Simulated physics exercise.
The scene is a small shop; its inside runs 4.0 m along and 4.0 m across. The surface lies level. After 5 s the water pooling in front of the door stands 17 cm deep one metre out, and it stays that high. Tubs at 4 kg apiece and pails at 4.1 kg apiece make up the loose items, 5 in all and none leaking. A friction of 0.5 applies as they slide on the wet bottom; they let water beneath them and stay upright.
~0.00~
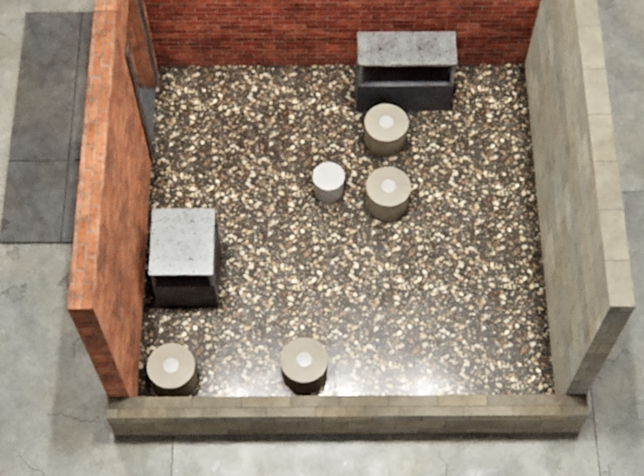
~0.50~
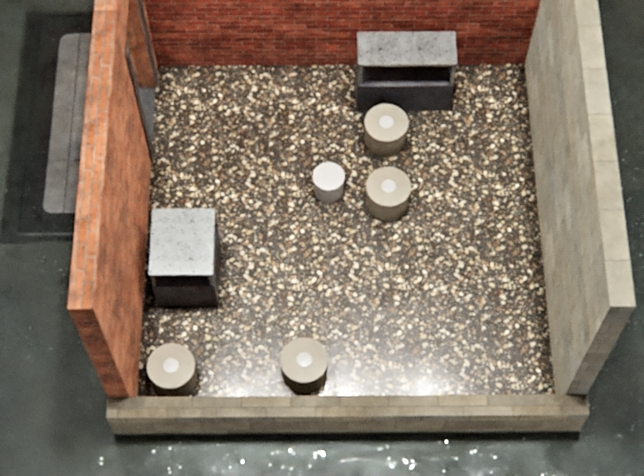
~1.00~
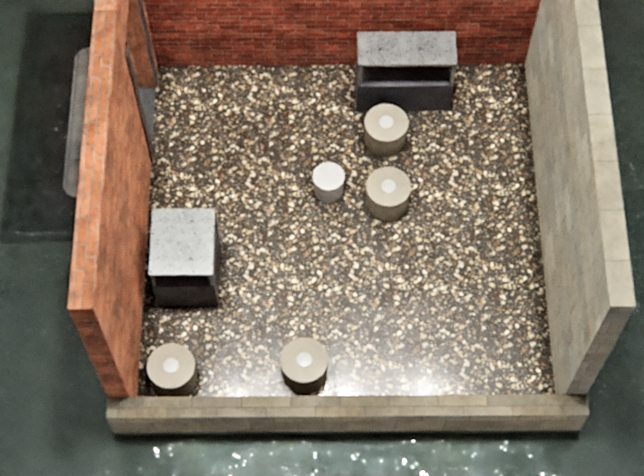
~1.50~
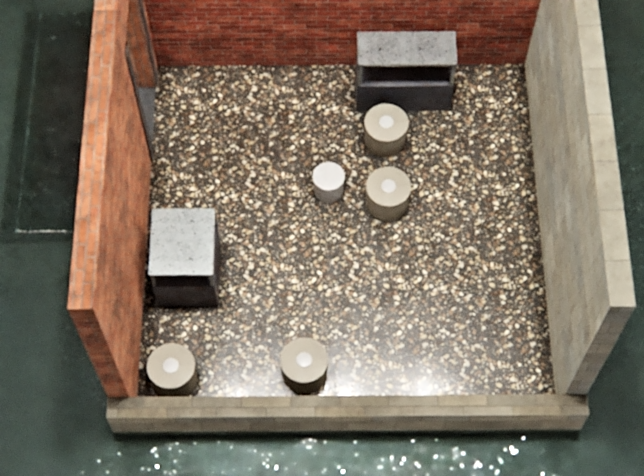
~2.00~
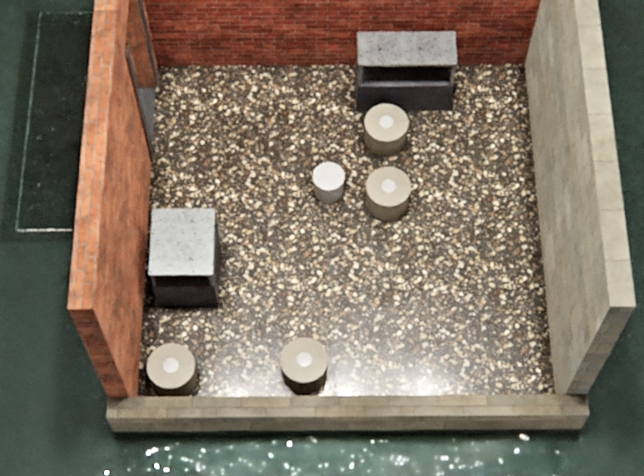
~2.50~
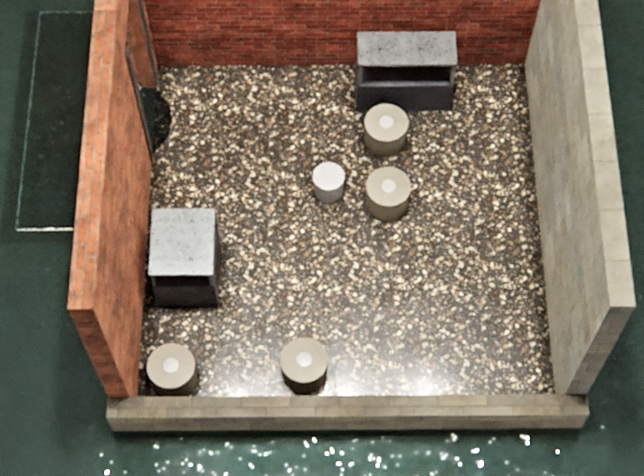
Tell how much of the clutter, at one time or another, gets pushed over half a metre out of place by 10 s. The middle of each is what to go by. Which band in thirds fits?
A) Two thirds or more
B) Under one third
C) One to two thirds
One to two thirds (C).
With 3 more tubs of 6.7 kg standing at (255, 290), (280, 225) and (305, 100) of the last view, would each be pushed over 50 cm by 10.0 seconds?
Respectively, lower, lower and higher.
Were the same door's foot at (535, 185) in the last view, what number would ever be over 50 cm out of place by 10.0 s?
Result: 3 of them.
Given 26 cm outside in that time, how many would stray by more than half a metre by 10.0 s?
It would come to 3 of them.
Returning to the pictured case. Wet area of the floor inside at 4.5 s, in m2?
Near 3.5 m2 in all.
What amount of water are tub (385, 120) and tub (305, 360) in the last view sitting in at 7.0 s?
Some 3 cm at the first, some 0 cm at the second.
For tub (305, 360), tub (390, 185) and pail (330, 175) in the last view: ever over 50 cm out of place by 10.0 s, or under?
So that's inside it for the first, beyond it for the second and beyond it for the last.
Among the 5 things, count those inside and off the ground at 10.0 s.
Count: 1.
After 3.5 s 0 of 5 are over 50 cm from their spots; 0 afloat.
After 4.5 s 0 of 5 are over 50 cm from their spots; 0 afloat.
After 7.0 s 1 of 5 are over 50 cm from their spots; 0 afloat.
After 10.0 s 3 of 5 are over 50 cm from their spots, and 3 have been at some point; 1 afloat.
